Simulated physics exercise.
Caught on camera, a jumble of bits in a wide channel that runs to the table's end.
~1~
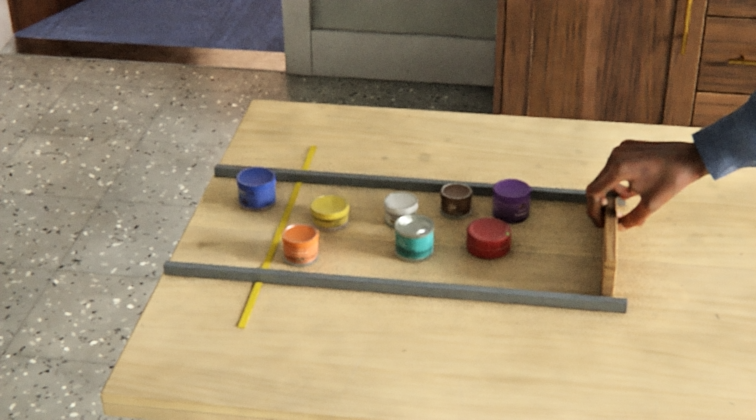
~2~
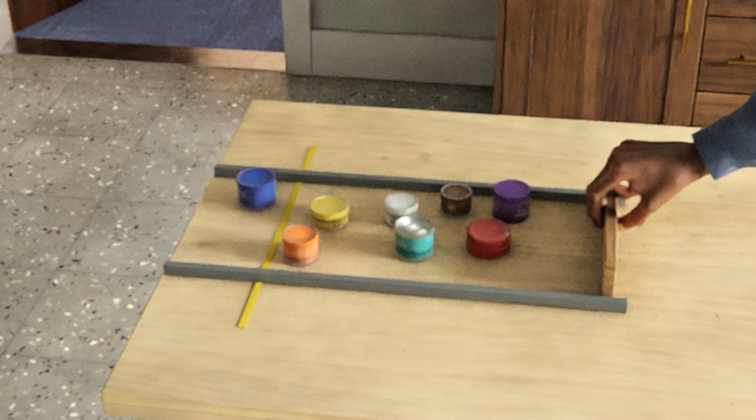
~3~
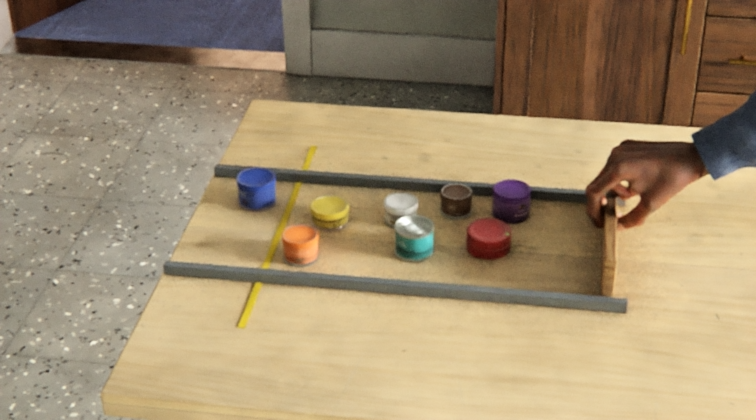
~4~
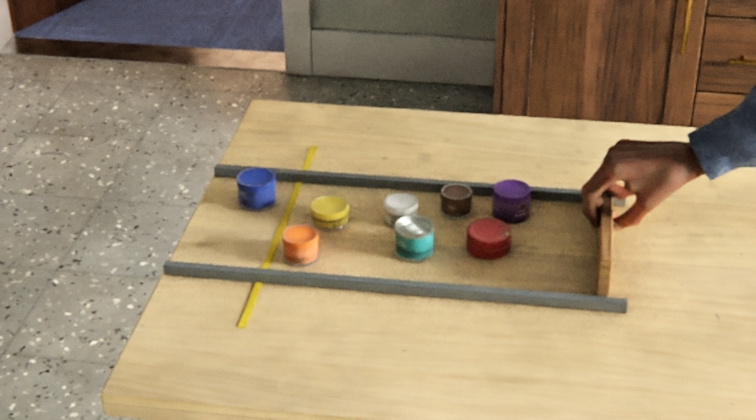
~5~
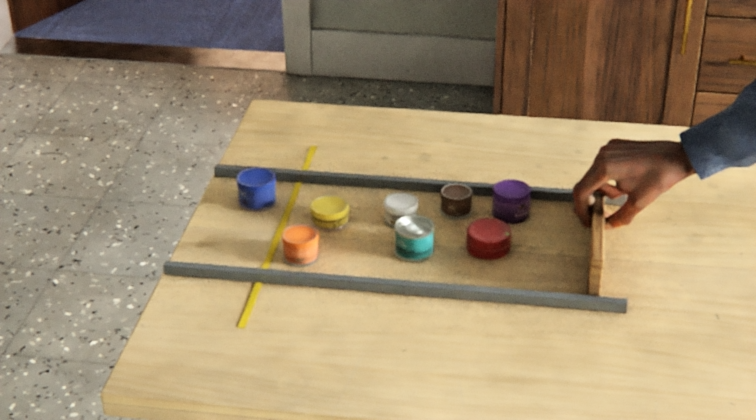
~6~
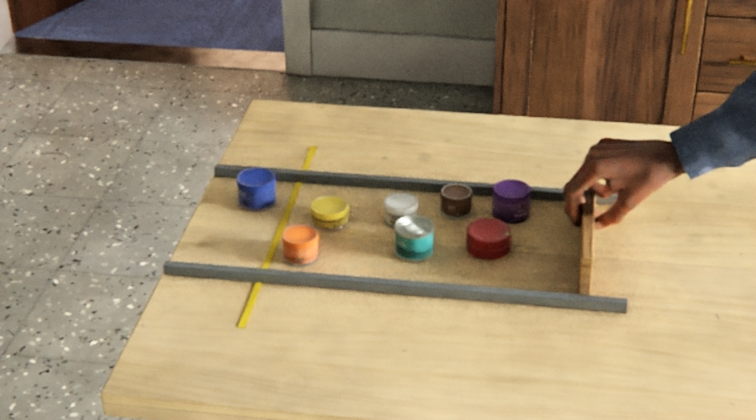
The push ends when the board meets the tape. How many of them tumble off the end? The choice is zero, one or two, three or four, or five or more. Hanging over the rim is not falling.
The number that fall off is zero.
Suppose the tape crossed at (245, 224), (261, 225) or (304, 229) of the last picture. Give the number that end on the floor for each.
Down on the floor: 1, 1 and 0.
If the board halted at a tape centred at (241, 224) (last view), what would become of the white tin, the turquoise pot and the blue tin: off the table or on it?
The white tin stays on, the turquoise pot stays on, the blue tin falls.
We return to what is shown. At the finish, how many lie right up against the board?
The number is 4.
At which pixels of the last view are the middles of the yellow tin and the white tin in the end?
The yellow tin at (236, 206), the white tin at (272, 201).
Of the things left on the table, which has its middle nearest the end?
The blue tin ends nearest.
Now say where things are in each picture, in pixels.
Blue tin (257, 189); orange tin (300, 245); yellow tin (330, 213); board (609, 231); tape (282, 227), in the first frame.
Orange tin (300, 246); turquoise pot (414, 239), in the second frame.
Yellow tin (330, 213); red lid (489, 239), in the third frame.
Blue tin (257, 190); white tin (401, 211), in the fourth frame.
Orange tin (300, 246); board (597, 230), in the fifth frame.
Blue tin (257, 190); orange tin (300, 246); yellow tin (330, 213); board (587, 229); tape (282, 227), in the sixth frame.
Soon after, none off yet; blue tin at rest near (257, 190); orange tin at rest near (300, 246); yellow tin at rest near (330, 213).
At rest, the number that fall off is zero.
